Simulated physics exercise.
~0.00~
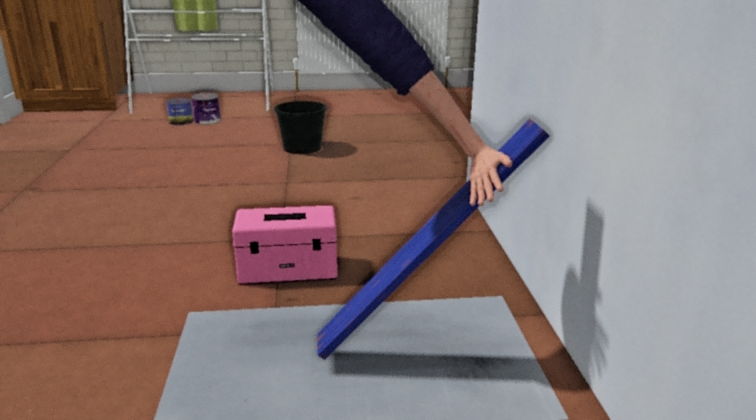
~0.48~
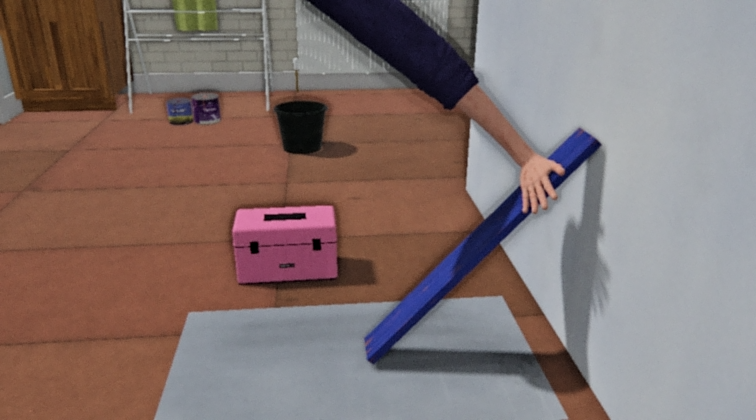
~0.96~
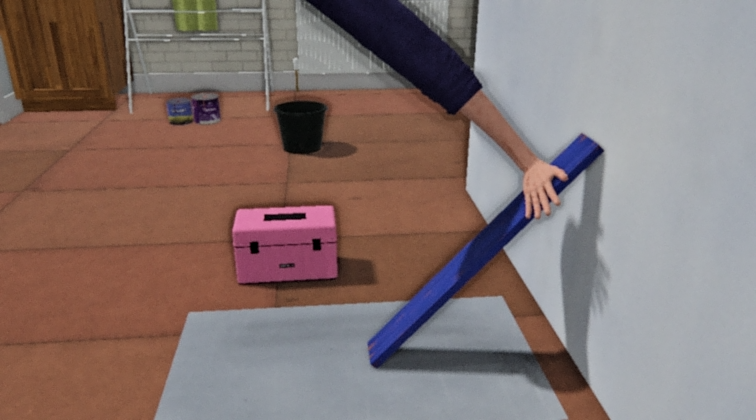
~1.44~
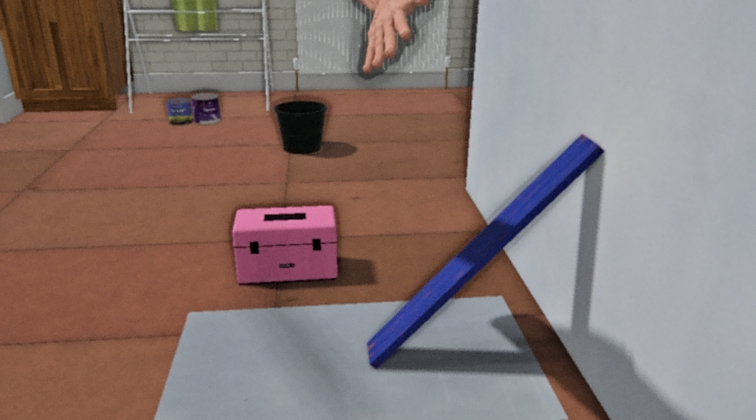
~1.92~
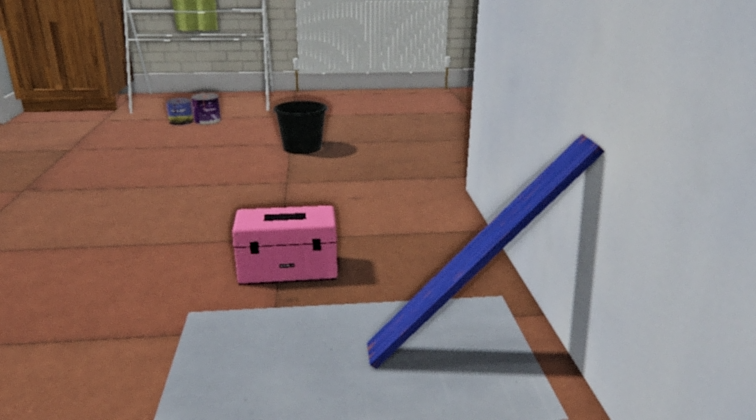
At the start, a hand reaching in from above holds a blue plank at a slant over a pale mat, beside a bare wall, with a pink toolbox standing on the tiled floor to the left. The hand moves the plank to the right until its upper end meets the wall and its lower end sits on the mat. It stays there briefly, holding the plank steady. Then the hand lets go and draws back up and out of view. The plank remains leaning against the wall without slipping, and the toolbox has not moved.
